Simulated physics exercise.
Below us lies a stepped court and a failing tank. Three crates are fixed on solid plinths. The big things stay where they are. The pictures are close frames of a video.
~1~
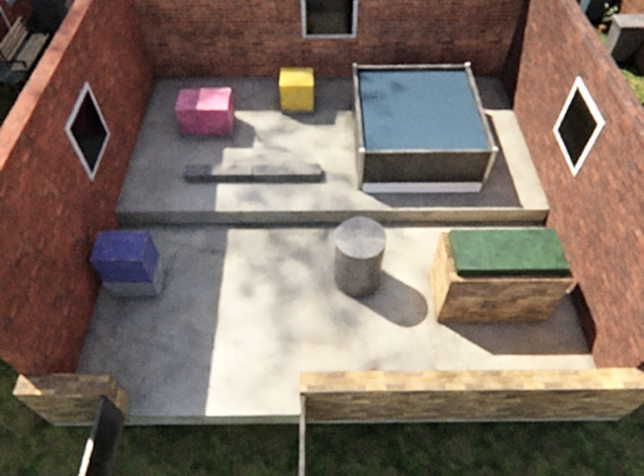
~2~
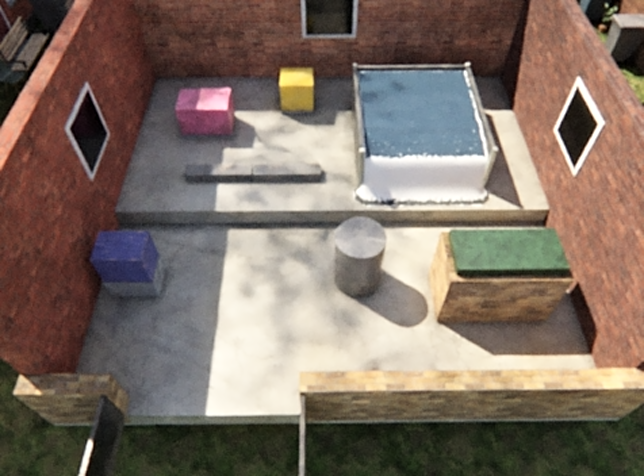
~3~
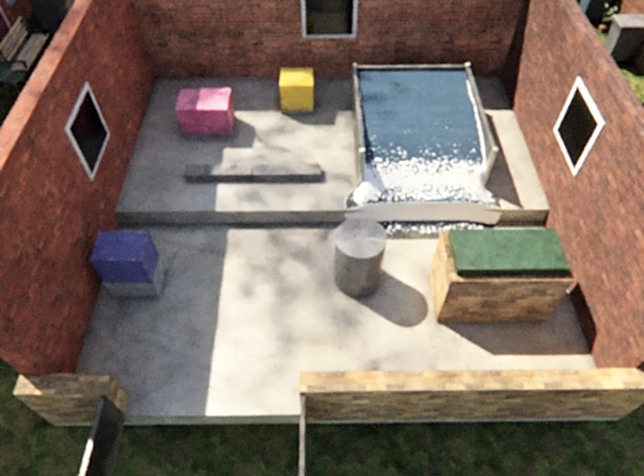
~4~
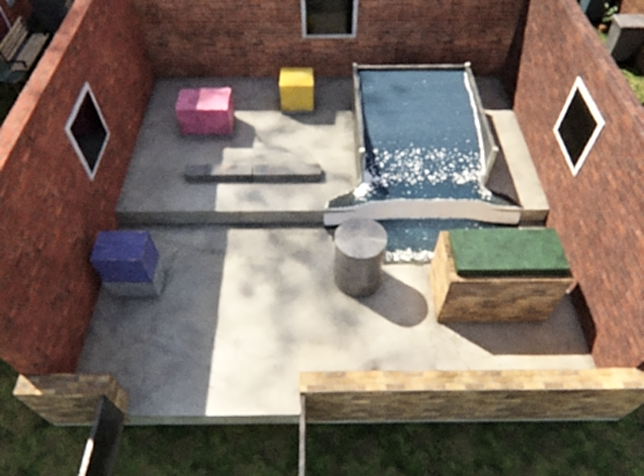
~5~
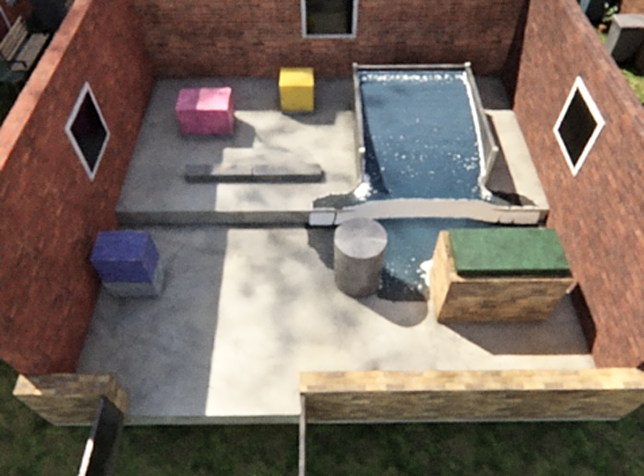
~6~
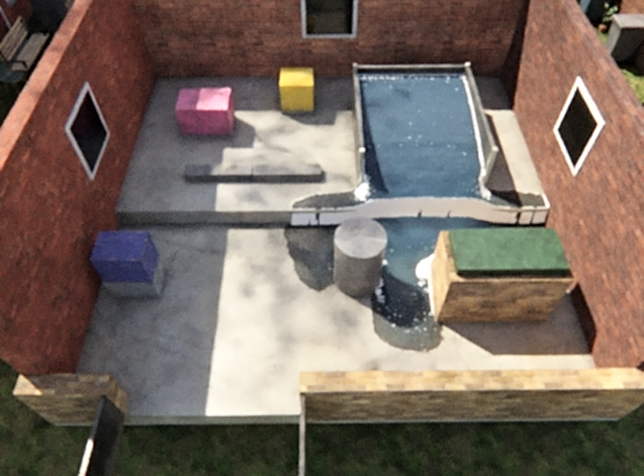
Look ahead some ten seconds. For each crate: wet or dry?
The yellow crate escapes dry; the blue crate escapes dry; the pink crate escapes dry.
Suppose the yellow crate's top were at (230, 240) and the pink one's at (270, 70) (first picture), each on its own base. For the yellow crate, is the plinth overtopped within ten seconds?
Yellow is topped.
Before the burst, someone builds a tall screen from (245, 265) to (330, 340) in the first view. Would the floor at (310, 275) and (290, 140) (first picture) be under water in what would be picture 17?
As listed: Under water, dry.
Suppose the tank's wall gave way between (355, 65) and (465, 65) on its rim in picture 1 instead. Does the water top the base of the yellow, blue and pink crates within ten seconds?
One by one: Yellow crate is wetted; blue crate escapes it; pink crate is topped.
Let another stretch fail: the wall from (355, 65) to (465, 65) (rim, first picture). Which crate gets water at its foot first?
I say the crate marked yellow.
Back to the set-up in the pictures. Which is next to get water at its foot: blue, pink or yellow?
The blue crate.
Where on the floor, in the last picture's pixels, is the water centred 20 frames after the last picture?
Around (404, 266).
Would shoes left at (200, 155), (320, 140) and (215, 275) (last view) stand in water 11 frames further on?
In turn: Not flooded, free of water, covered.
A moment on, water covers 25 % of the floor; the yellow crate not reached, the blue crate not reached, the pink crate not reached.
Next, water covers 45 % of the floor; the yellow crate not reached, the blue crate water round its plinth, the pink crate not reached.
Then, water covers 55 % of the floor; the yellow crate not reached, the blue crate water round its plinth, the pink crate not reached.
Later, water covers 55 % of the floor; the yellow crate not reached, the blue crate water round its plinth, the pink crate not reached.
In the end, water covers 50 % of the floor; the yellow crate stayed above the water, the blue crate stayed above the water, the pink crate stayed above the water.
